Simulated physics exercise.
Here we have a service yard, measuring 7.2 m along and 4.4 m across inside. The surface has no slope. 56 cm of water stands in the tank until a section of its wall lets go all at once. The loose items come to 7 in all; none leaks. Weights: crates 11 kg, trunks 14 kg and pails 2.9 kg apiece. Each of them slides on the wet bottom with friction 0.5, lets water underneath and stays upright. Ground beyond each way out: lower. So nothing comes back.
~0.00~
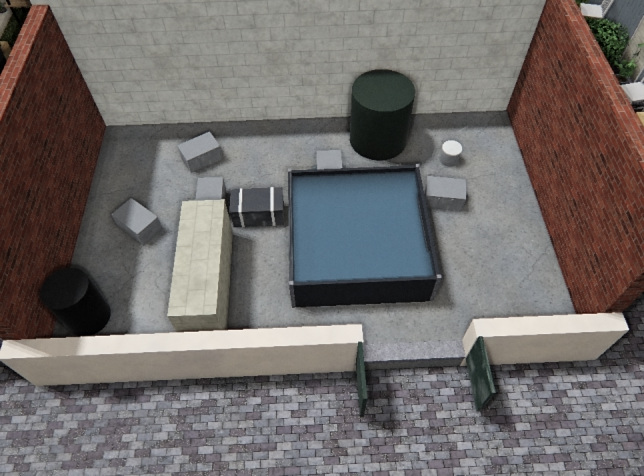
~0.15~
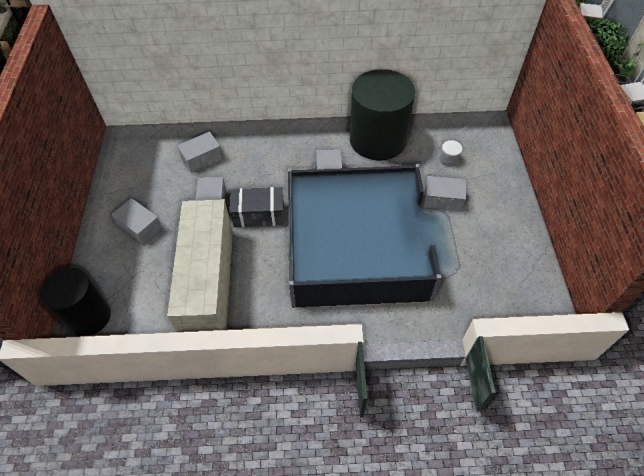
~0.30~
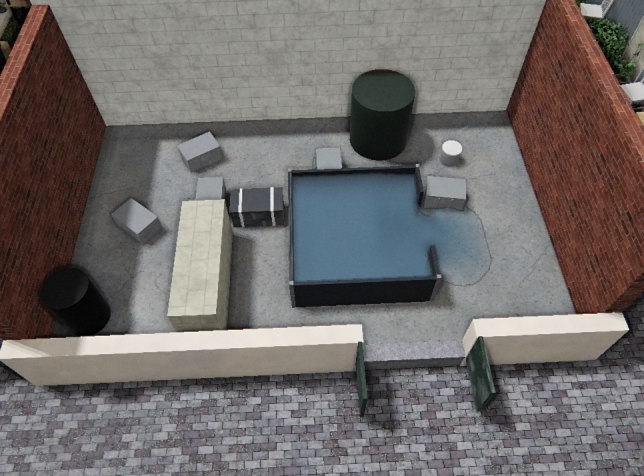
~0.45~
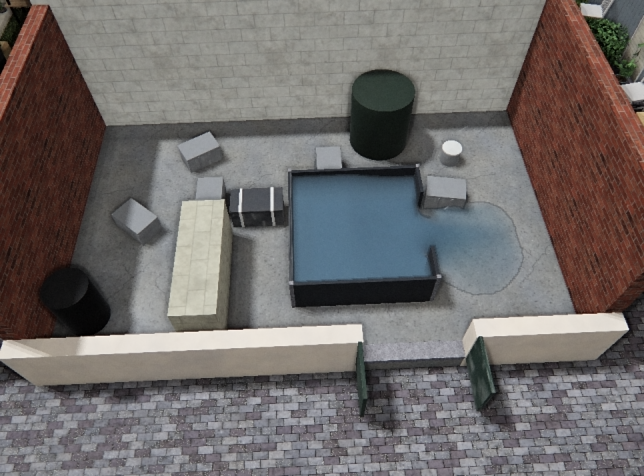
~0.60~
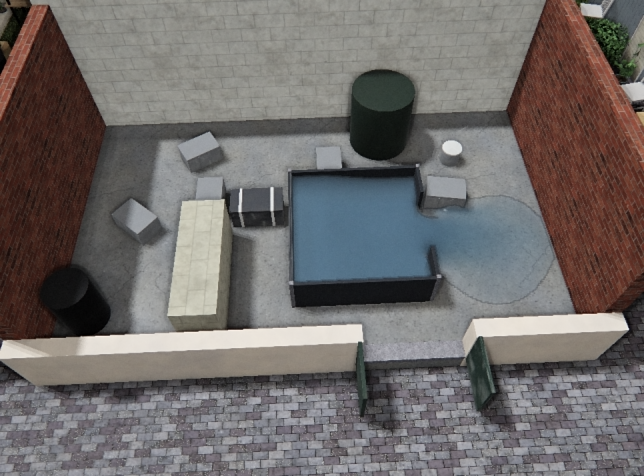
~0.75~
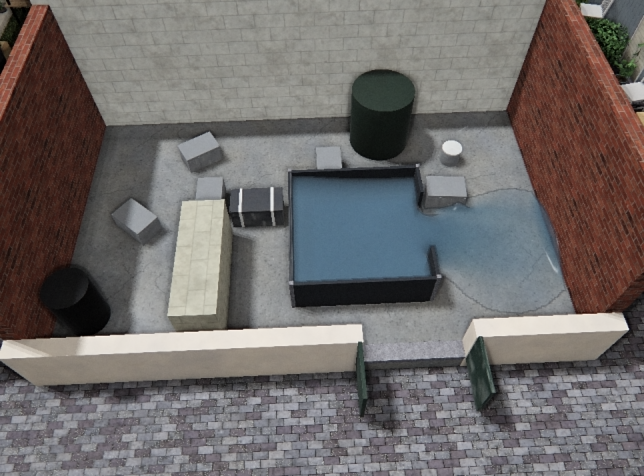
In a walled yard, the right side of a dark square tank opened and water poured out, nudging a grey box slightly before spreading across the floor to the brick wall on the right.
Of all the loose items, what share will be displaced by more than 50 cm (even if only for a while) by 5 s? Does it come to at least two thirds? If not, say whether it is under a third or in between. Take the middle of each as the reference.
Below one third.
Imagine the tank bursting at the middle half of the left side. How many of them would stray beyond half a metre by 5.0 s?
In that case 3 of them.
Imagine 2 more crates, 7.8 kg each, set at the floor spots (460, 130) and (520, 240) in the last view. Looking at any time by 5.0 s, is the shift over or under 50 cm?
Taking them in order: Above the mark and above the mark.
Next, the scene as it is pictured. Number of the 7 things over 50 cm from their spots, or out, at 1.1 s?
The answer is 0.
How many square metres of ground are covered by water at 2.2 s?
That flooded area is roughly 10.5 m2.
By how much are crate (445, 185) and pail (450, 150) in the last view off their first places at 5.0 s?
Shifts in order: 50 cm; 40 cm.
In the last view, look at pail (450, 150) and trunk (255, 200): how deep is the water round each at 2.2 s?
Depth approx. 0 cm / 0 cm.
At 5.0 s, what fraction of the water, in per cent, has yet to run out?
Around 98 per cent of the water is still in there.
After 1.1 s 0 of 7 are over 50 cm from their spots; 0 afloat.
After 2.2 s 0 of 7 are over 50 cm from their spots; 0 afloat.
After 3.5 s 0 of 7 are over 50 cm from their spots; 0 afloat.
After 5.0 s 0 of 7 are over 50 cm from their spots, and 0 have been at some point; 2 afloat.
